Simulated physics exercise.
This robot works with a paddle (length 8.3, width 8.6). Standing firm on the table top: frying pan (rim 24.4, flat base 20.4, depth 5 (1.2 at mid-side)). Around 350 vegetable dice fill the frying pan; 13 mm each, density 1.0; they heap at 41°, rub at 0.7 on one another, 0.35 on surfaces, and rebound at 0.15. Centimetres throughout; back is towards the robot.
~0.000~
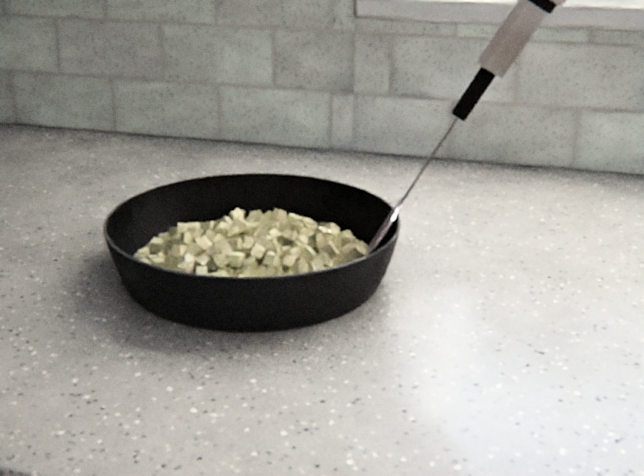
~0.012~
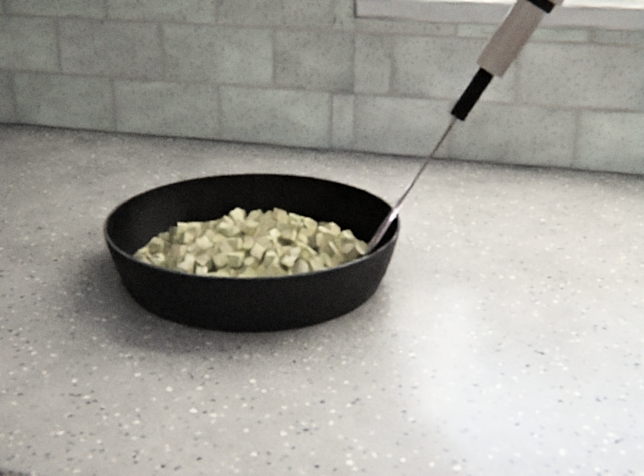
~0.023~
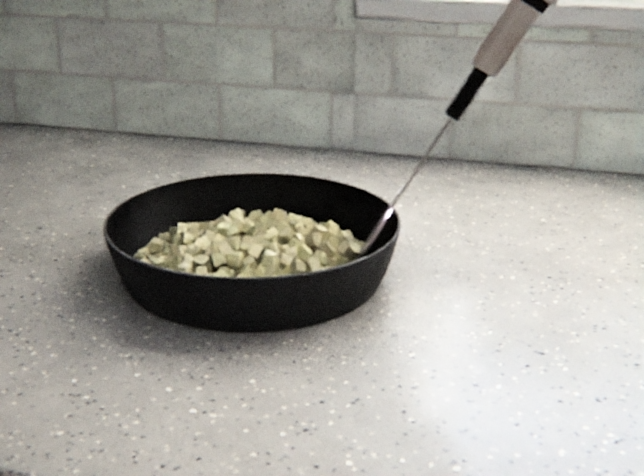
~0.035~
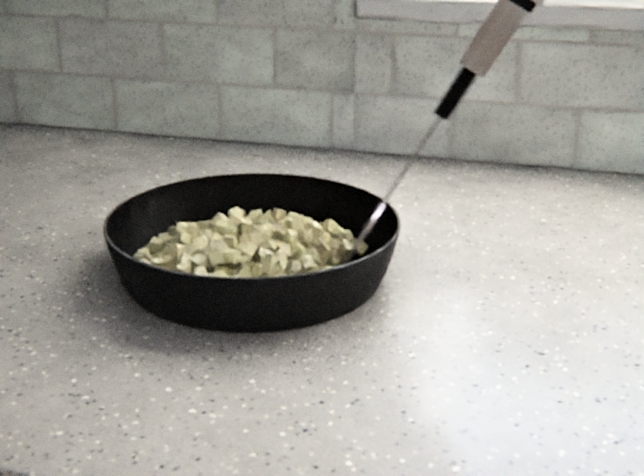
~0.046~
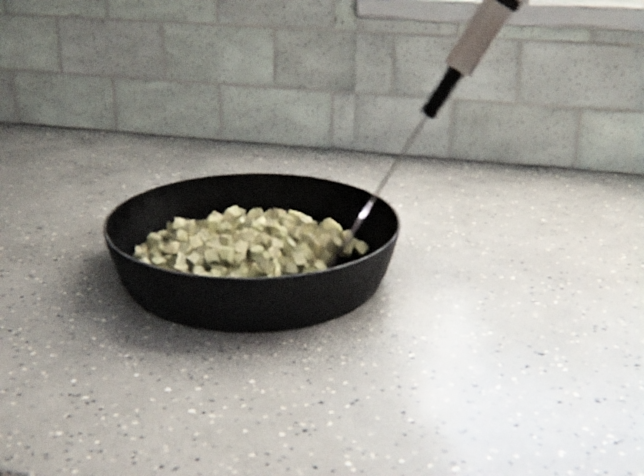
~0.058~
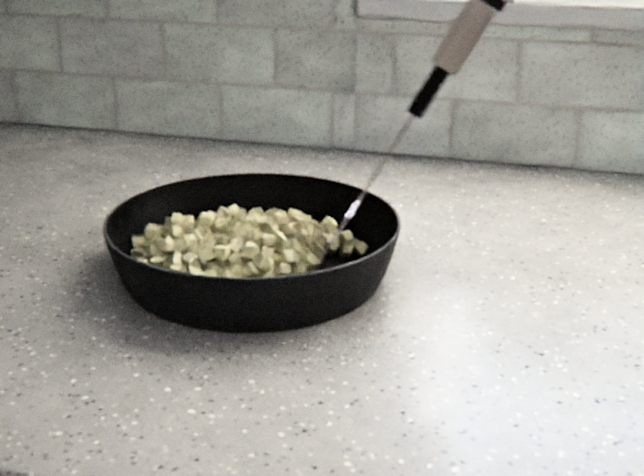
Black frying pan of pale diced vegetables sitting on a speckled counter as a paddle moves left, pushing the heap slightly leftward.
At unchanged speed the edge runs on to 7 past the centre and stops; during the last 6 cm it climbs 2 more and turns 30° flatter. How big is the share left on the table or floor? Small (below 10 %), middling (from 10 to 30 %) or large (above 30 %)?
Share on the table or floor: Small (below 10 %).
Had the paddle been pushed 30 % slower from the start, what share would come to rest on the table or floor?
In that case some 0 per cent.
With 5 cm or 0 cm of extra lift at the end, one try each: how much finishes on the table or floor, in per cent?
Some 15 and 0 per cent.
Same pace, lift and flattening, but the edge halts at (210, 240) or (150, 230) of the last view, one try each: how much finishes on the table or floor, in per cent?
About 0 and 15 per cent.
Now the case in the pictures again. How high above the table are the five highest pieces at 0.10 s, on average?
Roughly 5 cm.
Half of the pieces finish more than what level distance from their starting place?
Roughly 4 cm.
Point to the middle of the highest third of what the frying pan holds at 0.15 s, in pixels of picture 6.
Around (204, 224).
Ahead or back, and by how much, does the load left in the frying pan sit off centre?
Some 5.0 cm ahead.
After 0.10 s, sloping 61°, highest piece 6 above the table; 352 in the frying pan.
After 0.15 s, sloping 50°, highest piece 6 above the table; 352 in the frying pan.
After 0.37 s, sloping 31°, highest piece 7 above the table; 340 in the frying pan, 11 on the table or floor, 1 on the blade or in flight.
After 1.42 s, sloping 31°, highest piece 6 above the table; 340 in the frying pan, 12 on the table or floor.
At rest, 340 in the frying pan, 12 on the table or floor. That is 3 % on the table or floor.
